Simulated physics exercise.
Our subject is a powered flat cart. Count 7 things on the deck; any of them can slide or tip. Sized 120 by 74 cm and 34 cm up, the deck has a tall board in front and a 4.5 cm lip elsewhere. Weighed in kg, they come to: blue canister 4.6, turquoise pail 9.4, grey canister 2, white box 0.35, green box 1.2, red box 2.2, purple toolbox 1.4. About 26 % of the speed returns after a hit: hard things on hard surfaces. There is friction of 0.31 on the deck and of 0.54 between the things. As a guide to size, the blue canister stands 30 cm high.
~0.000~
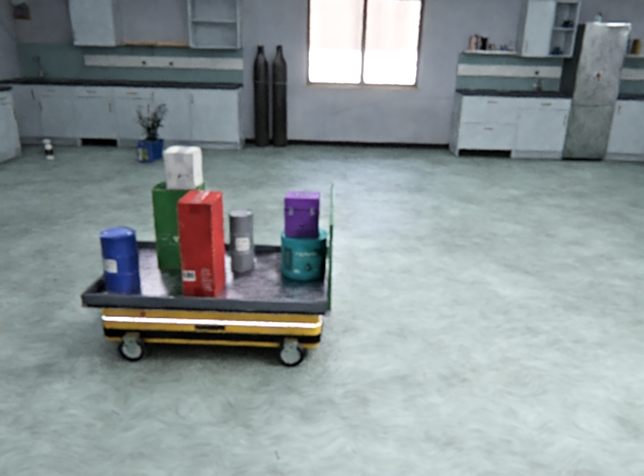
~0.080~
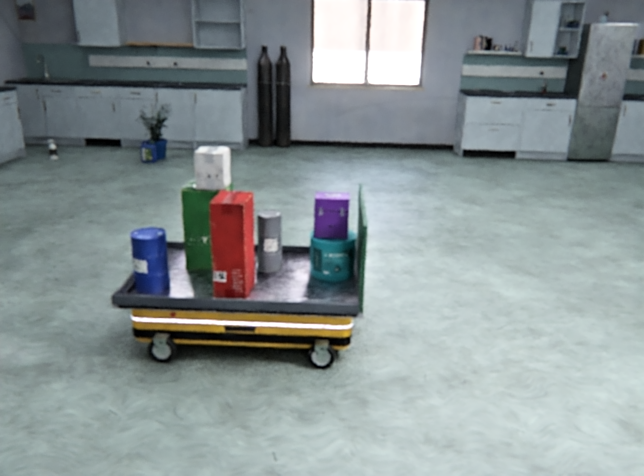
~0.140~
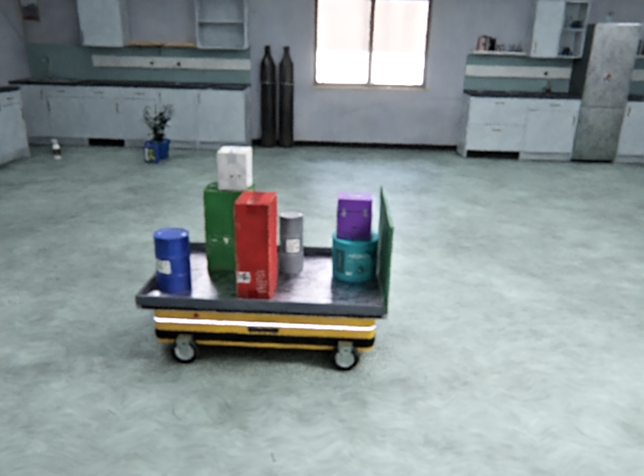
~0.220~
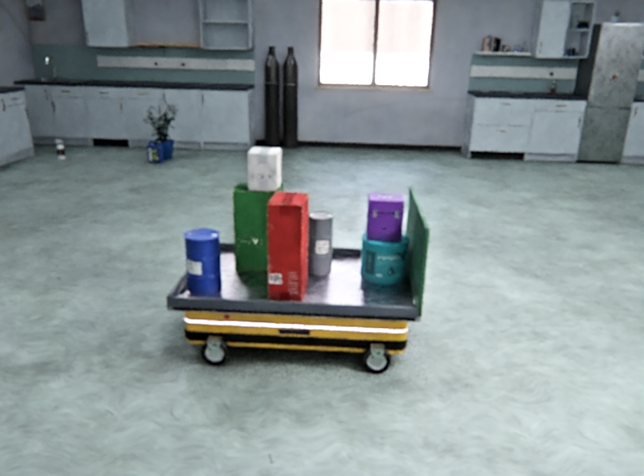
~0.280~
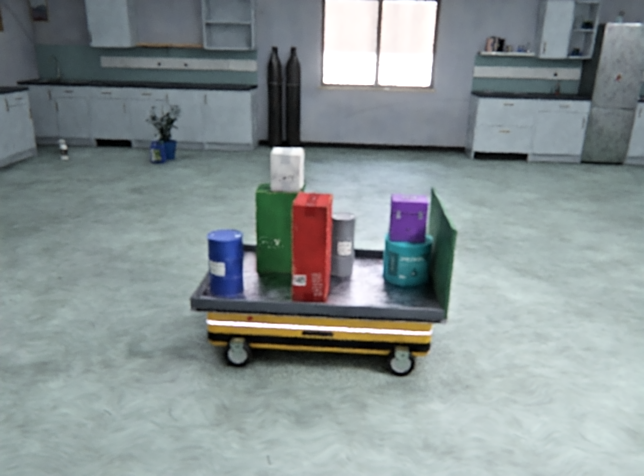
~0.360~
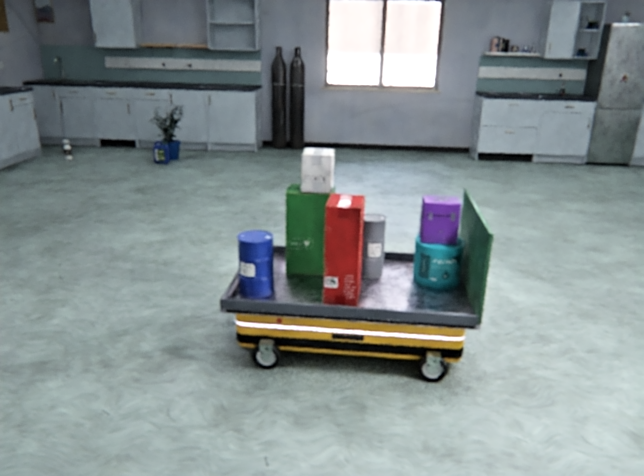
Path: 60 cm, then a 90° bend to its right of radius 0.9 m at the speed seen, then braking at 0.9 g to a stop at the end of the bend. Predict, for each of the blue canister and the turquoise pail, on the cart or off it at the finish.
Finish: Blue canister - on the cart; turquoise pail - on the cart.
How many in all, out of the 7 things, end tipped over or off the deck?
I make it 5.
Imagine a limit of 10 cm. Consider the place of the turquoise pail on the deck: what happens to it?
Turquoise pail: Unmoved.
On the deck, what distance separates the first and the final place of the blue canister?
I'd say about 56 cm between start and finish.
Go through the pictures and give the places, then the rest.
In the first frame, cart 0 cm along; blue canister (121, 260); turquoise pail (304, 253).
In the second frame, cart 16 cm along; green box (209, 226); red box (234, 245).
In the third frame, cart 28 cm along; purple toolbox (354, 216); grey canister (291, 242).
In the fourth frame, cart 44 cm along; white box (265, 169); green box (259, 228).
In the fifth frame, cart 56 cm along; red box (312, 248); purple toolbox (408, 218).
In the sixth frame, cart 72 cm along; blue canister (256, 264); turquoise pail (438, 260) moved 2 cm.
After 0.66 s, cart 132 cm along, turned 36°; purple toolbox now off the deck; turquoise pail 15° off upright near (576, 307); blue canister moved 2 cm near (351, 275).
After 0.96 s, cart 192 cm along, turned 75°; grey canister, white box and green box now off the deck; turquoise pail moved 15 cm; blue canister moved 9 cm near (437, 310).
After 1.26 s, cart 247 cm along, turned 90°; red box now off the deck; blue canister moved 20 cm near (512, 391); turquoise pail moved 4 cm.
After 1.56 s, cart 254 cm along, turned 90°, stopped; blue canister moved 44 cm; turquoise pail moved 3 cm.
In the end (2.2 s), off the deck, grey canister, white box, green box, red box and purple toolbox; not toppled but over 10 cm from the start, blue canister; the last one under 10 cm from the start.
